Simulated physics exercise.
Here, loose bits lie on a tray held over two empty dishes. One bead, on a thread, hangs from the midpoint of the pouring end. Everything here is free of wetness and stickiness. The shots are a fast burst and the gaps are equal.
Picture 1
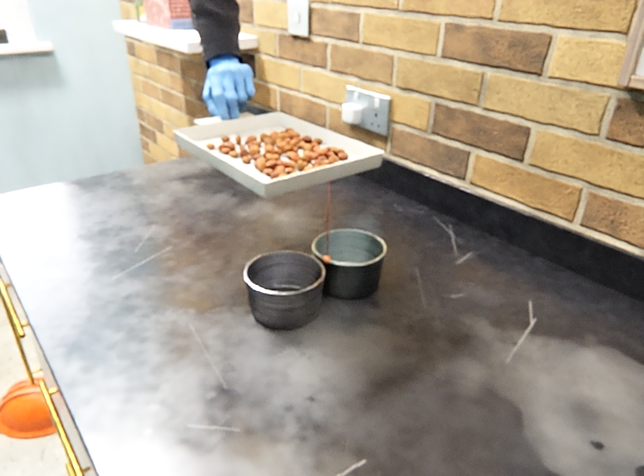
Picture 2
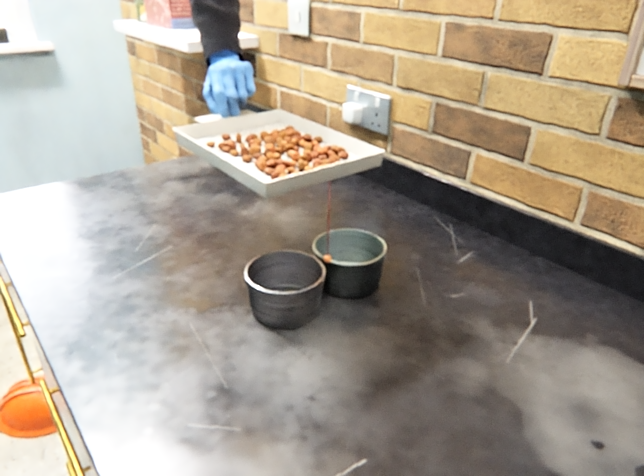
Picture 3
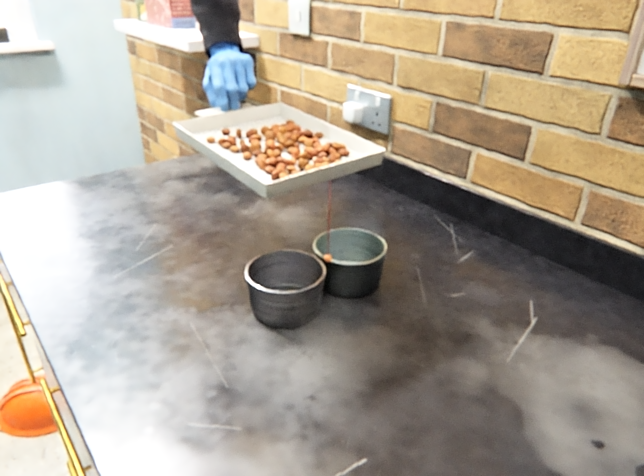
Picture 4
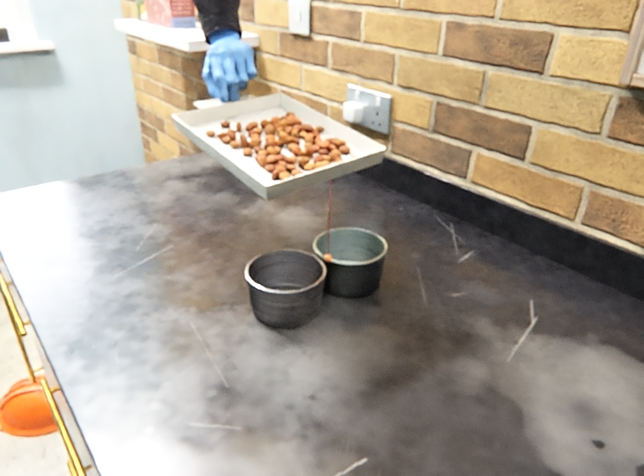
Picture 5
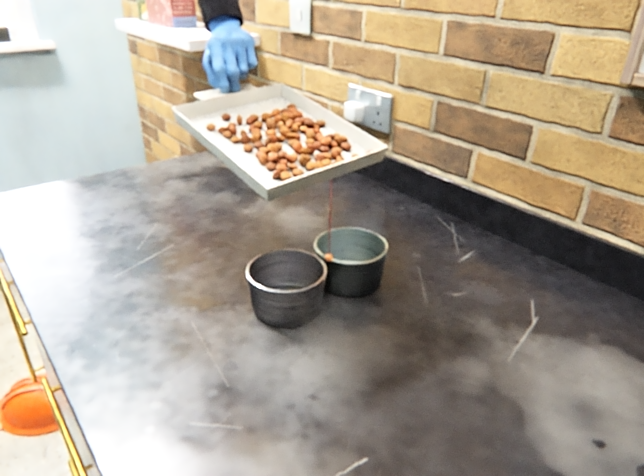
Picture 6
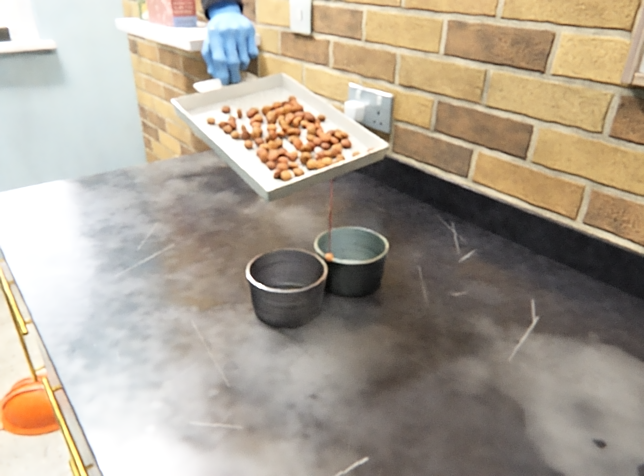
A blue-gloved hand in a dark sleeve holds a pale tray above a dark, scratched and cloudy countertop beside a brick wall, seen from slightly above. Reddish-brown bits of kibble lie on the tray, a small bead hangs below its near end, and two empty dark round dishes stand beneath, with an orange object at lower left. The tray begins level, then its far side slowly rises and it tilts slightly toward the near left corner, while the dishes stay still.
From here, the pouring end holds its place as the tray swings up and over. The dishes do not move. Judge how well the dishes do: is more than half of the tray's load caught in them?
No, less than half is caught.
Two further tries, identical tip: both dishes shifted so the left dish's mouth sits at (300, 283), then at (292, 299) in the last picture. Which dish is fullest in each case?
Result, try one: The dish at left; try two: The dish at left.
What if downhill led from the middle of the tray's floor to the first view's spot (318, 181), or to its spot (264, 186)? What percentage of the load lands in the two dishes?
So it's 0 percent with the first slope and 40 percent with the other.
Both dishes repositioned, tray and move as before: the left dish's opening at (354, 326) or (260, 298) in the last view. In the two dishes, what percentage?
That makes 10 per cent, followed by 70 per cent.
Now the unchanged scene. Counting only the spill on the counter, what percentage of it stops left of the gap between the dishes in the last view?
Reading: Around 60 %.
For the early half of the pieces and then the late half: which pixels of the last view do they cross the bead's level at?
Close to (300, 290), then close to (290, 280).
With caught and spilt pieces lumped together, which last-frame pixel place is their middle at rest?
The centre settles at about (307, 349).
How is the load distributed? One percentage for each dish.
Left about 10, right about 0 in a hundred.
Soon after the last picture, tray tipped steeply; all on the tray.
A little later, tray tipped right over; about half on the tray; about a quarter outside both; about a quarter in the air.
Later still, tray tipped past a quarter turn; a small part in the left dish; nearly all outside both.
At rest, tray tipped past a quarter turn; a small part in the left dish; none in the right dish; nearly all outside both.
